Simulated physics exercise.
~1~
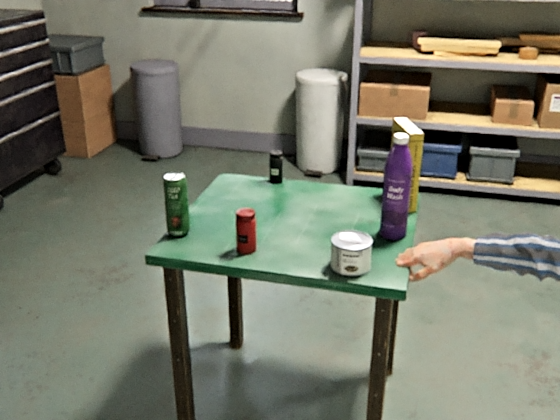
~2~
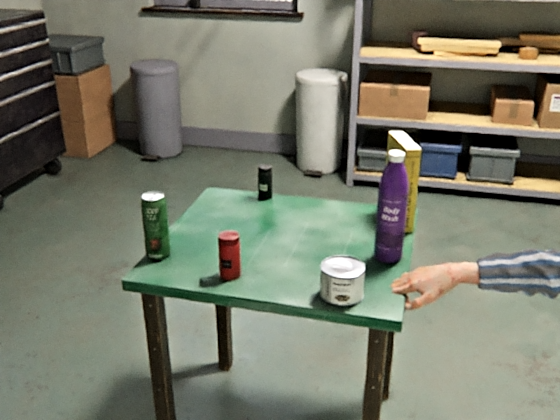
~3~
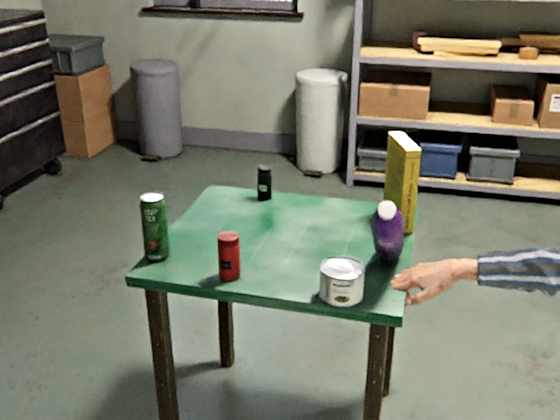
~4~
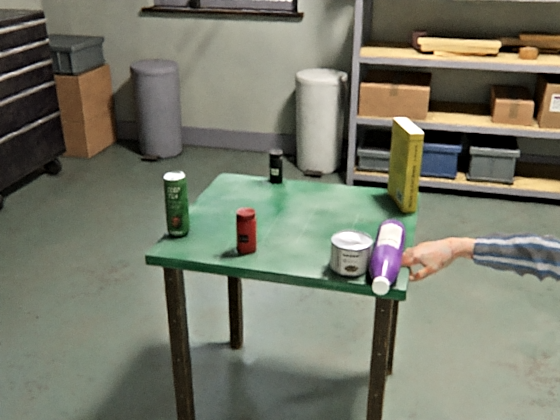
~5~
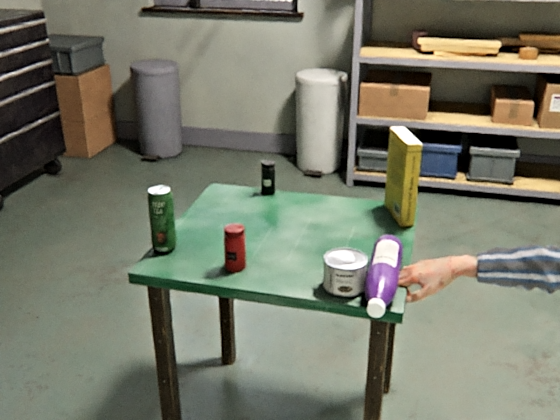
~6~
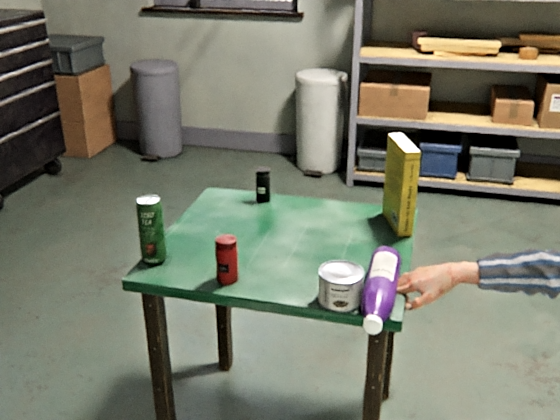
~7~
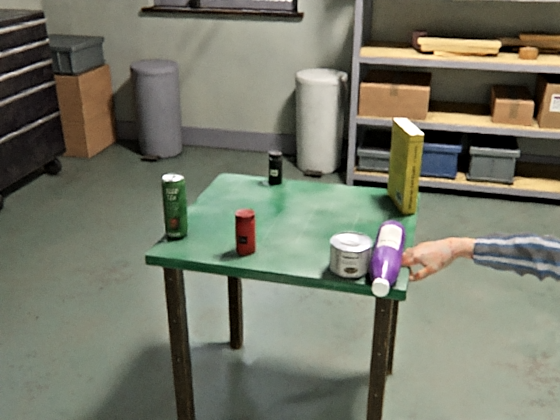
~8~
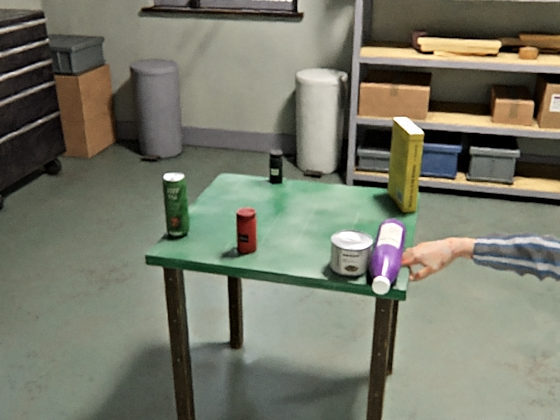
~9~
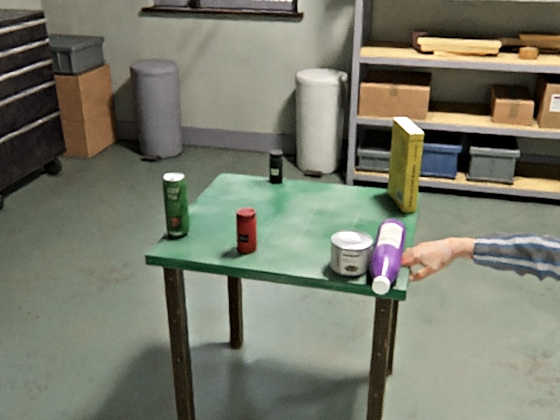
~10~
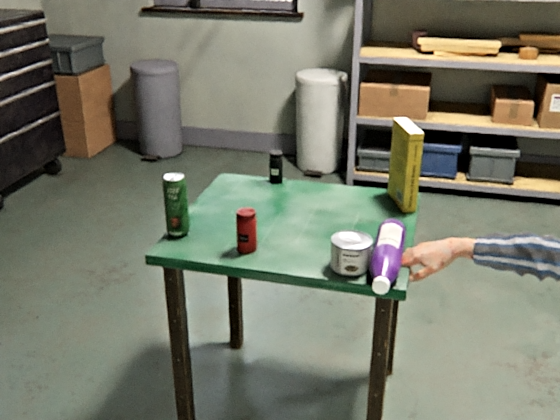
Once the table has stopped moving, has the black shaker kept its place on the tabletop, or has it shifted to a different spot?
The black shaker keeps its place on the tabletop. It rides along with the table and is still standing on the same spot at the back when the movement stops.
